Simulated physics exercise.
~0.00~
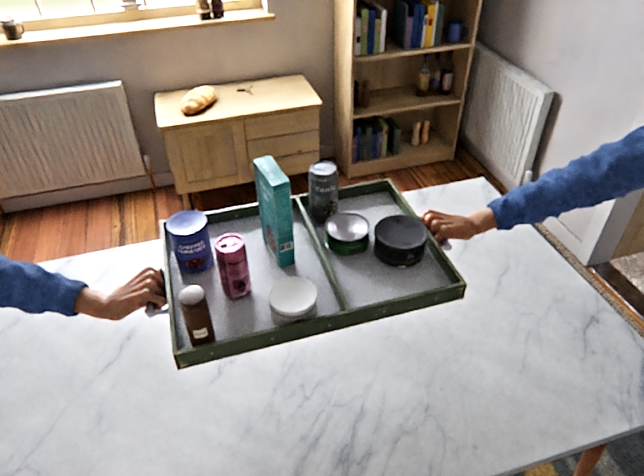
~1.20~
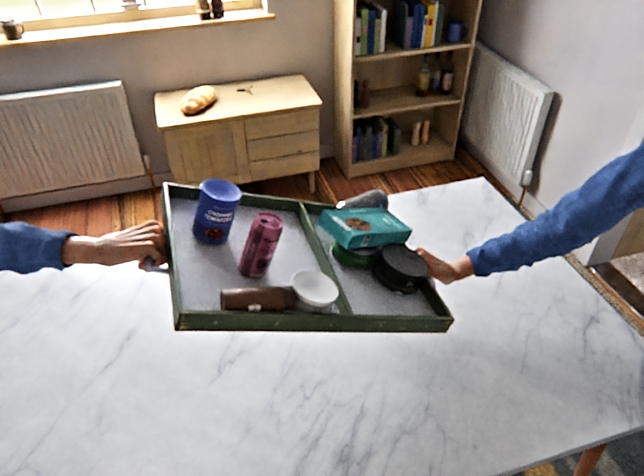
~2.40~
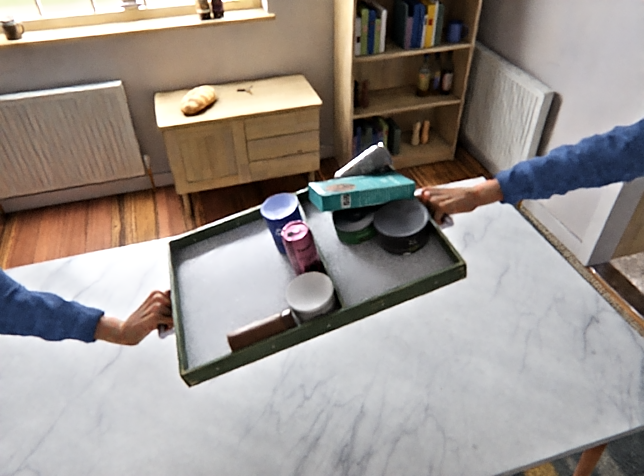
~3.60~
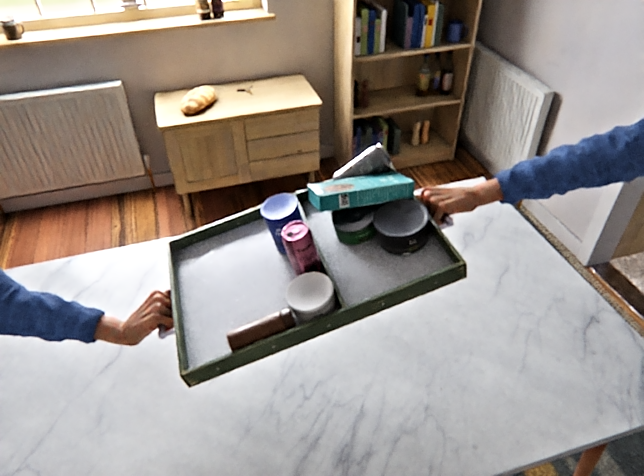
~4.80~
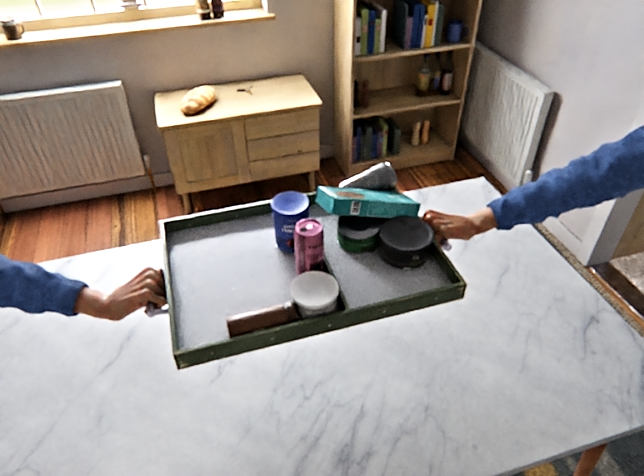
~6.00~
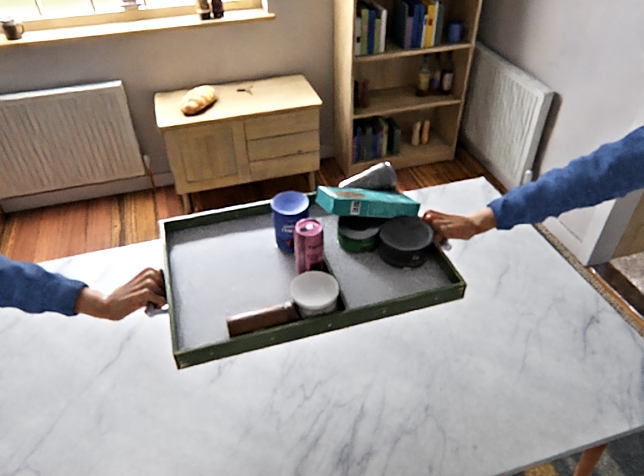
In this clip, two hands tilt a divided green tray of containers above a marble table, right side down, tipping the turquoise packet, brown shaker and grey can over as the blue tin and pink can slide right; the tray tilts left, then levels, with those three still lying down.
